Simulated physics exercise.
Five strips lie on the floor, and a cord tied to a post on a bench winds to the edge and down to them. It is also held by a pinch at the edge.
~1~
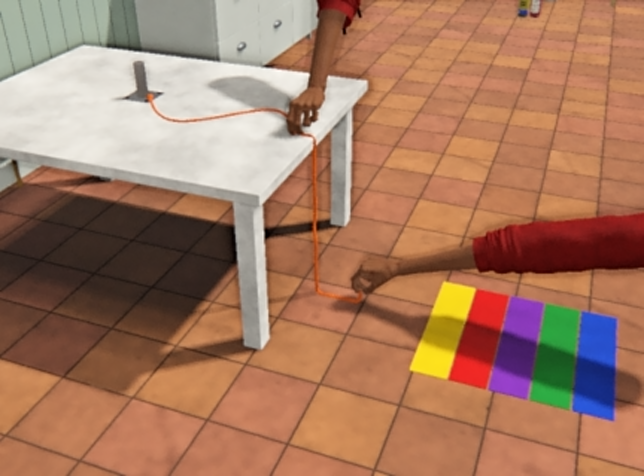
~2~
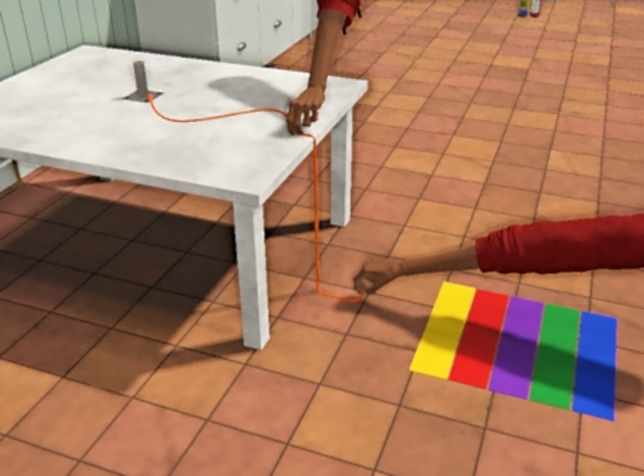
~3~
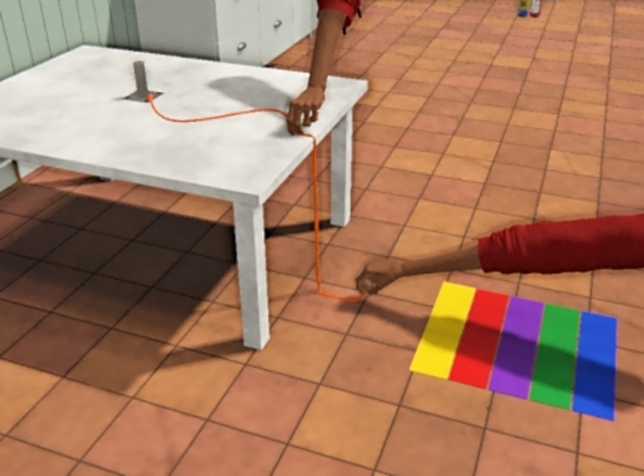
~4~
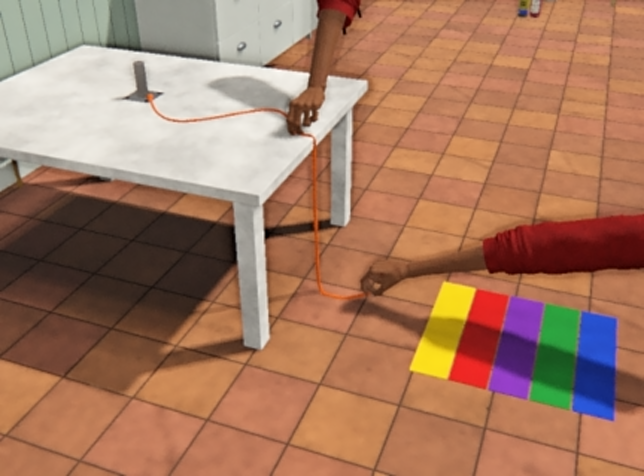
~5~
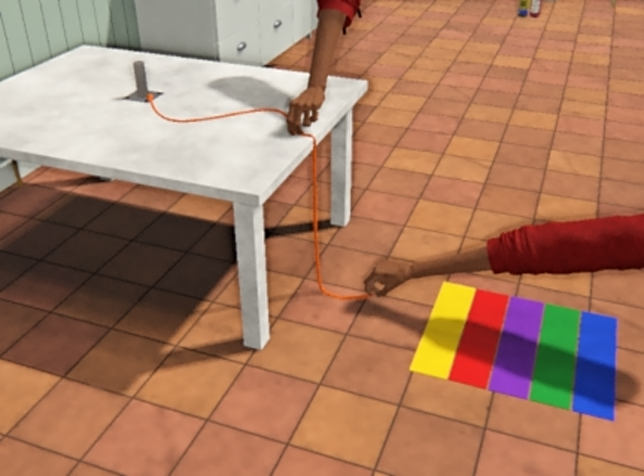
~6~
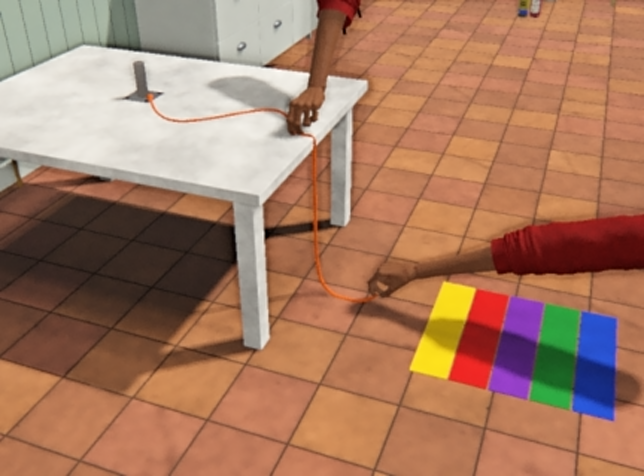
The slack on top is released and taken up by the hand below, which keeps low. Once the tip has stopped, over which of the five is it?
Over the green strip.
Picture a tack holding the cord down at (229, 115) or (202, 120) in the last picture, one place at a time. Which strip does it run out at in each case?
In order: Purple, then purple.
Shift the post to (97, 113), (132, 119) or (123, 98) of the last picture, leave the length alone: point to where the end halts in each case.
First try about (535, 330), second about (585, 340), third about (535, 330).
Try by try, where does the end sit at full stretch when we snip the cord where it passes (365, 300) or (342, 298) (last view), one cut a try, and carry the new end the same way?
For the first cut it's about (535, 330), and for the second about (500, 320).
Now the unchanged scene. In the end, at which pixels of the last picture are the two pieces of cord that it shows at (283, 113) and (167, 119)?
They go to (309, 131) and to (202, 108).
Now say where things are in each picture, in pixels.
The first picture shows end (360, 291); yellow (434, 356); red (472, 366); purple (511, 375); green (552, 385); blue (594, 395).
The second picture shows end (363, 292); cord through (155, 109) (211, 119) (283, 113) (314, 146) (316, 214) (318, 278).
The third picture shows end (365, 292).
The fourth picture shows end (370, 293); cord through (155, 109) (211, 119) (283, 113) (314, 146) (315, 214) (318, 278).
The fifth picture shows end (373, 294).
The sixth picture shows end (377, 295); cord through (155, 109) (211, 119) (283, 113) (314, 146) (315, 214) (321, 279).
Soon after, end near (497, 322); over red.
Then, end near (535, 330); over purple.
At full stretch, end near (557, 335); over green. It halts on the green strip.
